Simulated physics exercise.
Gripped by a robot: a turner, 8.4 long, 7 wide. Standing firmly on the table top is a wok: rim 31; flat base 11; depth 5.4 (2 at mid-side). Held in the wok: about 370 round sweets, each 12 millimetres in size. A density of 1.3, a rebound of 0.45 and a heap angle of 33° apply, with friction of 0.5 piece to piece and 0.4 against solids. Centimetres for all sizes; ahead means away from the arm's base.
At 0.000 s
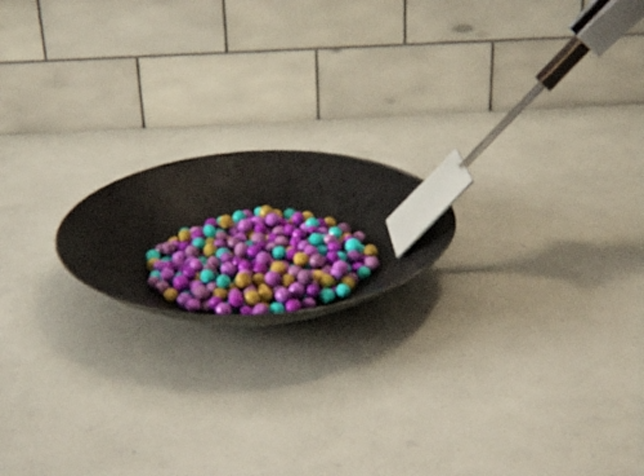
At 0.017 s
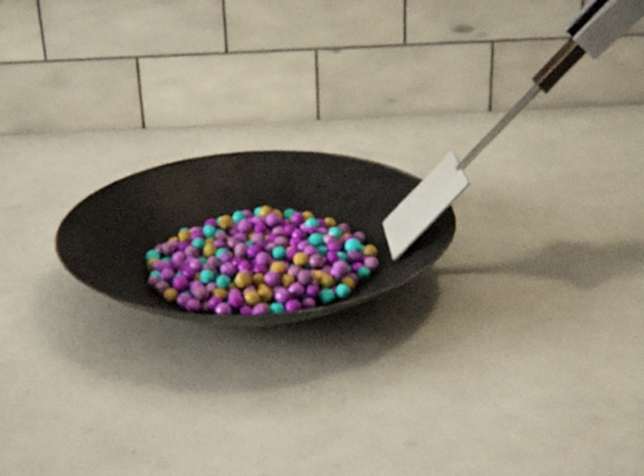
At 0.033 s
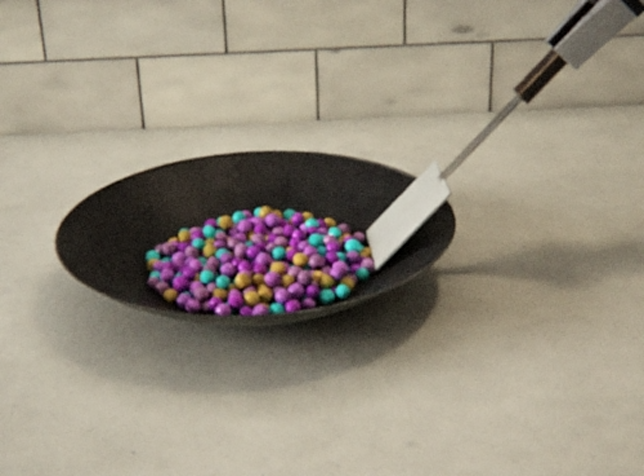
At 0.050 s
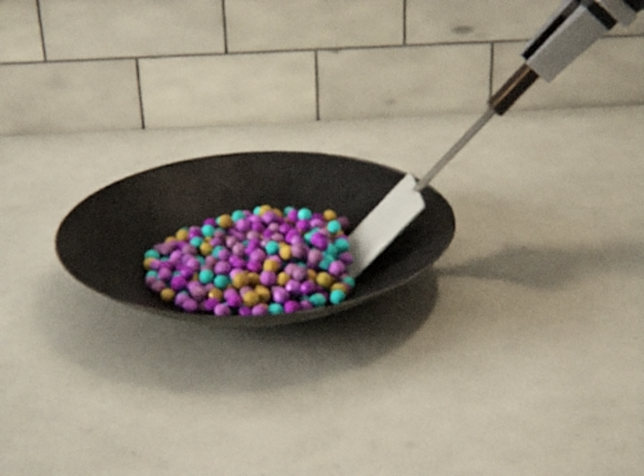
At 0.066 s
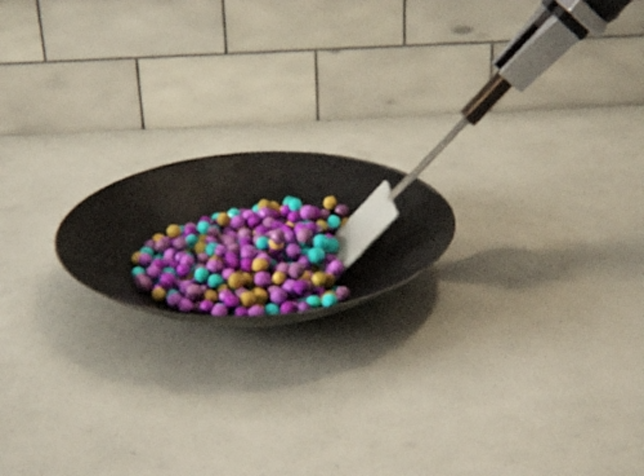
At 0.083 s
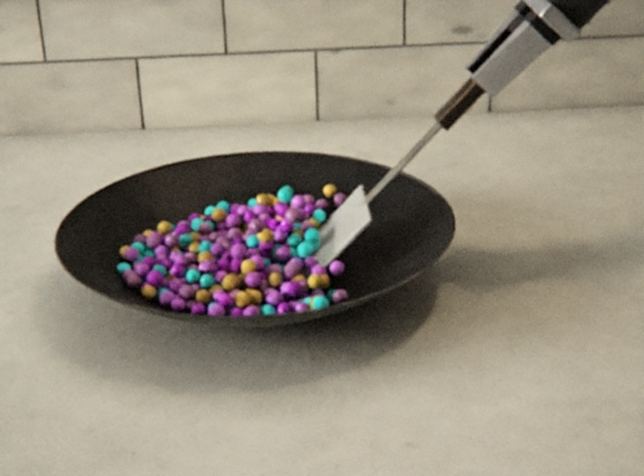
A white turner gripped by a robot slides down the right side of a dark wok toward a heap of small purple, gold and teal sweets. Its blade meets the right edge of the heap and pushes leftward through it, shifting the sweets left and leaving bare wok behind the blade.
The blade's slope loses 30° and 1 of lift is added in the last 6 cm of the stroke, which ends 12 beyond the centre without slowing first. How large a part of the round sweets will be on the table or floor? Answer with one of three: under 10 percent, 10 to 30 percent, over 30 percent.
Over 30 percent.
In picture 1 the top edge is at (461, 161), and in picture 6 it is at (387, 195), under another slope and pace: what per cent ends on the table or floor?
It works out to about 30 %, more or less.
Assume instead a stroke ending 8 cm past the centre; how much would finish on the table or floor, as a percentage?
Then roughly 15 percent would finish on the table or floor.
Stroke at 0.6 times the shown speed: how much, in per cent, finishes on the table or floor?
25 %.
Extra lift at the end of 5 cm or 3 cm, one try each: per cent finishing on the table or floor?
I'd put it near 35 in a hundred, then near 35 in a hundred.
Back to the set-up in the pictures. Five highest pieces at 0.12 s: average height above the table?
Estimated height above table: Approx. 9 cm.
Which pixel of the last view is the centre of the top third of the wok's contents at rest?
(188, 258).
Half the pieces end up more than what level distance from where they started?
Somewhere near 6 centimetres, I reckon.
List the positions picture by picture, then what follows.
In the first frame, turner top edge at (465, 164), sloping 47°; upper third of the load around (261, 253), from x 155 to 370, top at y 215; 368 in the wok.
In the second frame, turner top edge at (461, 167), sloping 47°; upper third of the load around (261, 254), from x 155 to 370, top at y 215.
In the third frame, turner top edge at (443, 176), sloping 47°; upper third of the load around (261, 254), from x 155 to 370, top at y 215.
In the fourth frame, turner top edge at (418, 189), sloping 47°; upper third of the load around (268, 252), from x 150 to 350, top at y 215.
In the fifth frame, turner top edge at (392, 197), sloping 47°; upper third of the load around (259, 247), from x 140 to 345, top at y 205.
In the sixth frame, turner top edge at (366, 202), sloping 47°; upper third of the load around (250, 242), from x 125 to 355, top at y 190; 368 in the wok.
By 0.12 s, sloping 47°, highest piece 13 above the table; 367 in the wok, 1 on the blade or in flight.
By 0.16 s, sloping 41°, highest piece 15 above the table; 366 in the wok, 2 on the blade or in flight.
By 0.39 s, sloping 17°, highest piece 7 above the table; 228 in the wok, 119 on the table or floor, 21 on the blade or in flight.
By 1.44 s, sloping 17°, highest piece 4 above the table; 228 in the wok, 140 on the table or floor.
Final count, 228 in the wok, 140 on the table or floor. That is 38 % on the table or floor.
